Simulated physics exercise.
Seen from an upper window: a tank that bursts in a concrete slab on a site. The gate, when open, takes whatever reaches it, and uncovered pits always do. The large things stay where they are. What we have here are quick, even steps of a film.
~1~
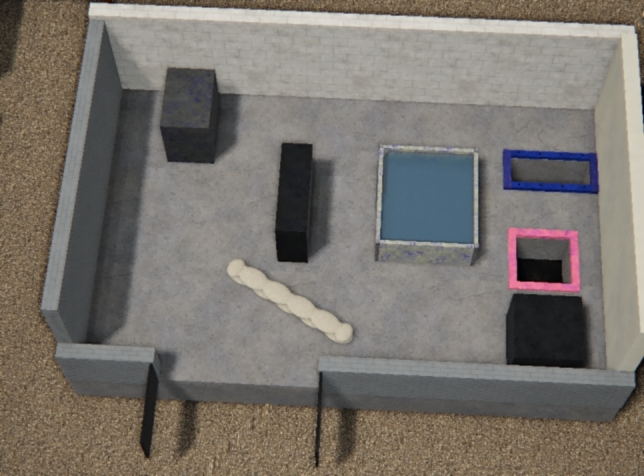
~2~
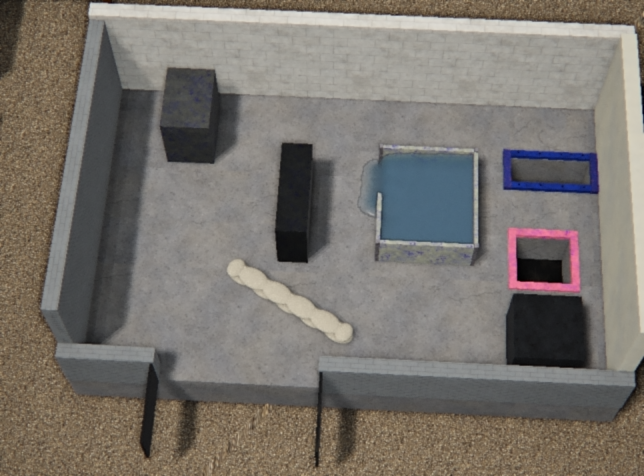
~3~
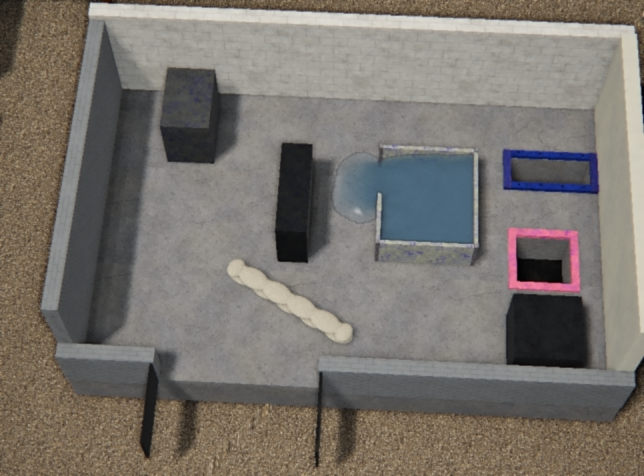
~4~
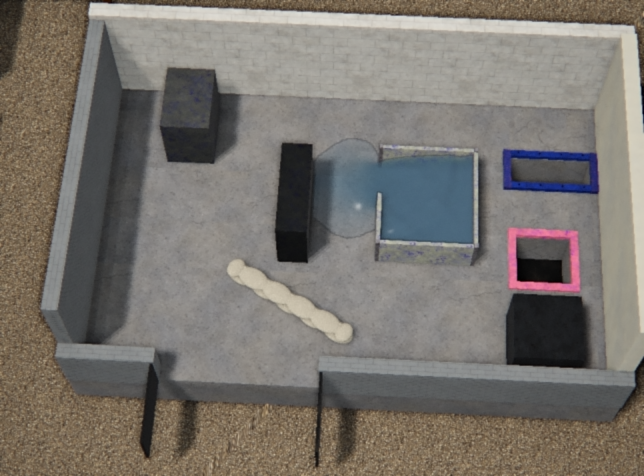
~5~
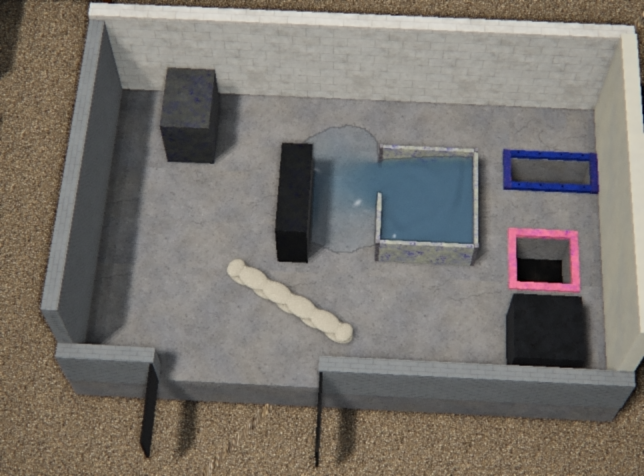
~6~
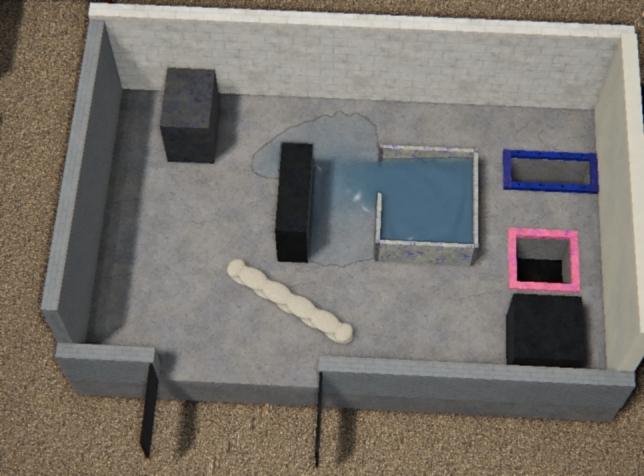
Open tank of blue water bursting on its left side, water spreading over a walled concrete slab and around a black block.
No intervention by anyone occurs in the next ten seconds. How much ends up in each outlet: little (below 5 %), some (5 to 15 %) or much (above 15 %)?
Outlet by outlet: Gate - some, pink pit - little, blue pit - little.
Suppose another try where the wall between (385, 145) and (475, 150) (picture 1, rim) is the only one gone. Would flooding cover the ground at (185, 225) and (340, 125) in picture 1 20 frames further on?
Point one waterlogged, point two waterlogged.
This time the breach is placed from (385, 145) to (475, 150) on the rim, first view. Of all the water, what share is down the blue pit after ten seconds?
Share recorded - blue: 15 %.
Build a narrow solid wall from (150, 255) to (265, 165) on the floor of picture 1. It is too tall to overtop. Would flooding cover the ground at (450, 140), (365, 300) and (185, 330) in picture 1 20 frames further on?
In the order given, the spots are spared, swamped and spared.
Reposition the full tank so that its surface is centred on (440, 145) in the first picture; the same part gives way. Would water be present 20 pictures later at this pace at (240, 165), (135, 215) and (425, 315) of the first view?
Checking the three spots, I get swamped, swamped, high and dry.
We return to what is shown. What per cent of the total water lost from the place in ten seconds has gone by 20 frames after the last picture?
It works out at roughly 0 per cent.
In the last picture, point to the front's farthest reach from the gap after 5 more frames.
Estimated pixel: (224, 104).
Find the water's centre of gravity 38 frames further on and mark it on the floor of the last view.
About (324, 227).
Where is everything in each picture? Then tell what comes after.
The first picture shows the open tank at (428, 198) is whole and still.
In the second picture, the front is at (373, 165), out from the gap at (381, 185).
In the third picture, water pours out at (381, 185) and has run to (339, 207).
In the fourth picture, water pours out at (381, 185) and has run to a hidden place.
In the fifth picture, water pours out at (381, 185) and has run to a hidden place.
In the sixth picture, the front is at (261, 157), out from the gap at (381, 185).
A moment on, water covers 20 % of the floor; the gate 0 %, the pink pit 0 %, the blue pit 0 %.
Next, water covers 25 % of the floor; the gate 0 %, the pink pit 0 %, the blue pit 0 %.
Then, water covers 45 % of the floor; the gate 0 %, the pink pit 0 %, the blue pit 0 %.
Later, water covers 75 % of the floor; the gate 1 %, the pink pit 0 %, the blue pit 0 %.
In the end, water covers 90 % of the floor; the gate 8 %, the pink pit 0 %, the blue pit 0 %.
